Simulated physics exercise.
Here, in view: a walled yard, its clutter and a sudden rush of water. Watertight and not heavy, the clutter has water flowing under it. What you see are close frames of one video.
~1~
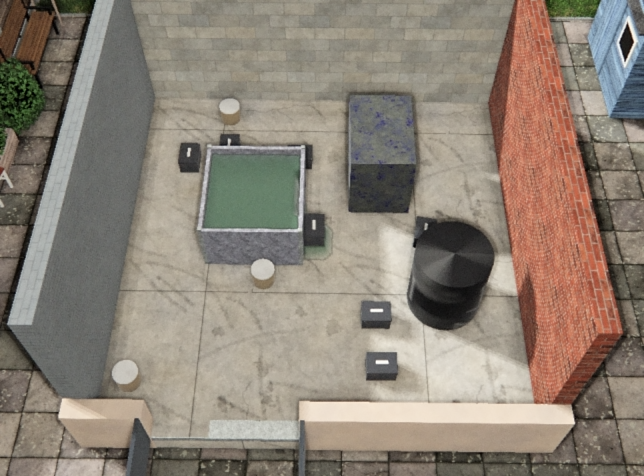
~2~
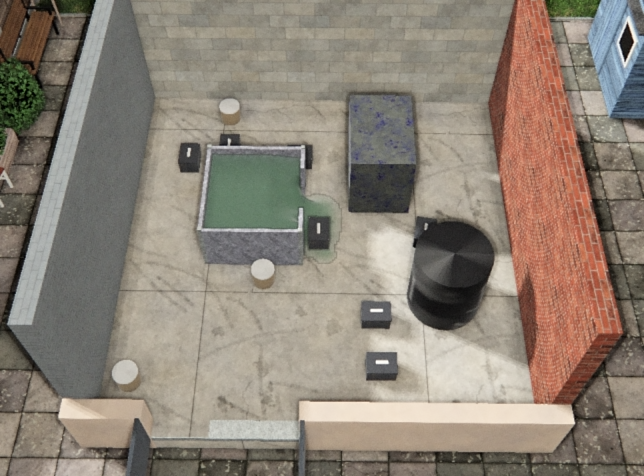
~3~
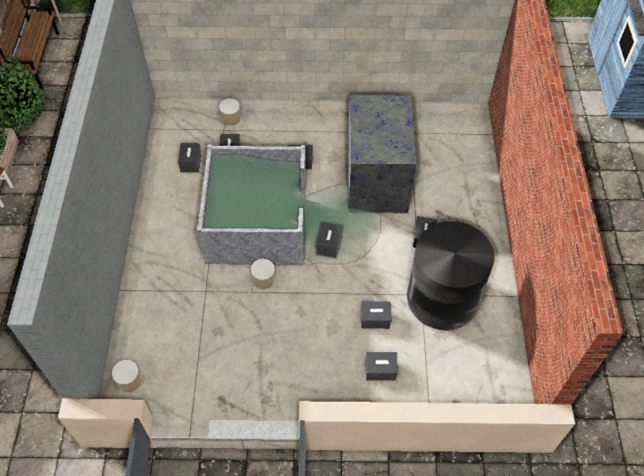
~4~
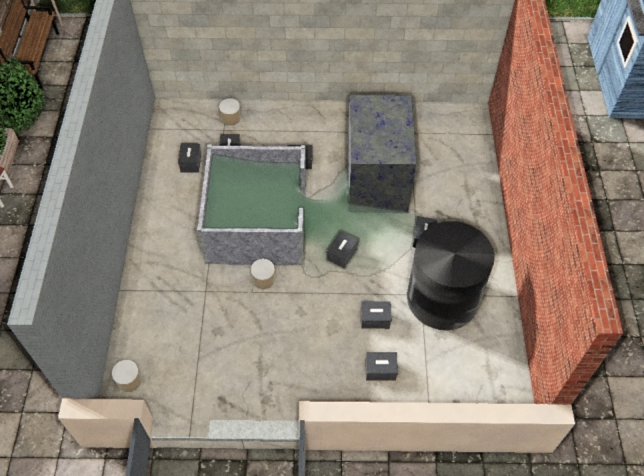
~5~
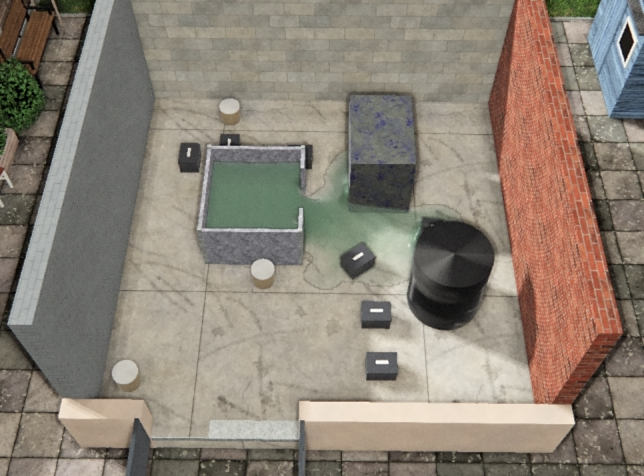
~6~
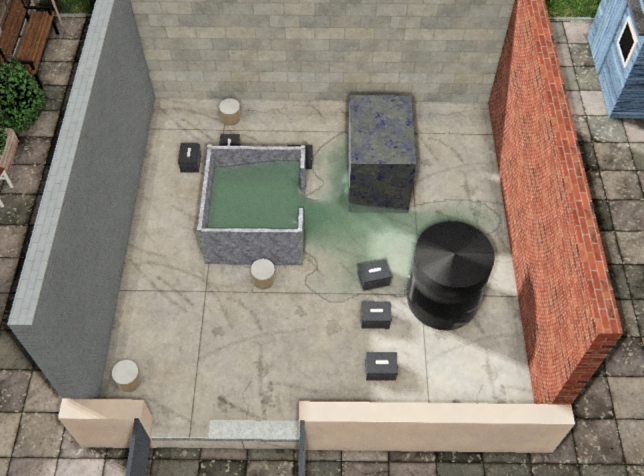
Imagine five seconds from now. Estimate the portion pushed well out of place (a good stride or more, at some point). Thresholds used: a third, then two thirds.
My call: A third to two thirds.
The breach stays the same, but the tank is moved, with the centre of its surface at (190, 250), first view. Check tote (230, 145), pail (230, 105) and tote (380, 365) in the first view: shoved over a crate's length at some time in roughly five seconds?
The three, one by one: Short of that, short of that and past that mark.
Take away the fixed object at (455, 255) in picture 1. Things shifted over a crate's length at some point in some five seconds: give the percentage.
Close to 30 percent, I'd say.
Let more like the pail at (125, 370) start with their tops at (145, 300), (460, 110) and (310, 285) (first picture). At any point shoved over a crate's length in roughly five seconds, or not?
Copy one: Barely shifts; copy two: Slides well clear; copy three: Barely shifts.
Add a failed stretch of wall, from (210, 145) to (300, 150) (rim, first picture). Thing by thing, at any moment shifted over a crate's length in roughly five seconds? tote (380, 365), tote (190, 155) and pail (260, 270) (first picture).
Outcome by item - short of that distance / displaced that far / short of that distance.
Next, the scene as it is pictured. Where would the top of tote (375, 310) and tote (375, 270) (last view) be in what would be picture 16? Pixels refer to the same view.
I'd say about (361, 345) for the first and about (428, 366) for the second.
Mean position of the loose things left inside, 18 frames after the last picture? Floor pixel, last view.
About (282, 270).
A moment on, 2 of 10 are well off their spots; 0 afloat.
Next, 3 of 10 are well off their spots; 0 afloat.
Later, 3 of 10 are well off their spots; 2 afloat.
In the end, 4 of 10 are well off their spots, and 4 have been at some point; 2 afloat.
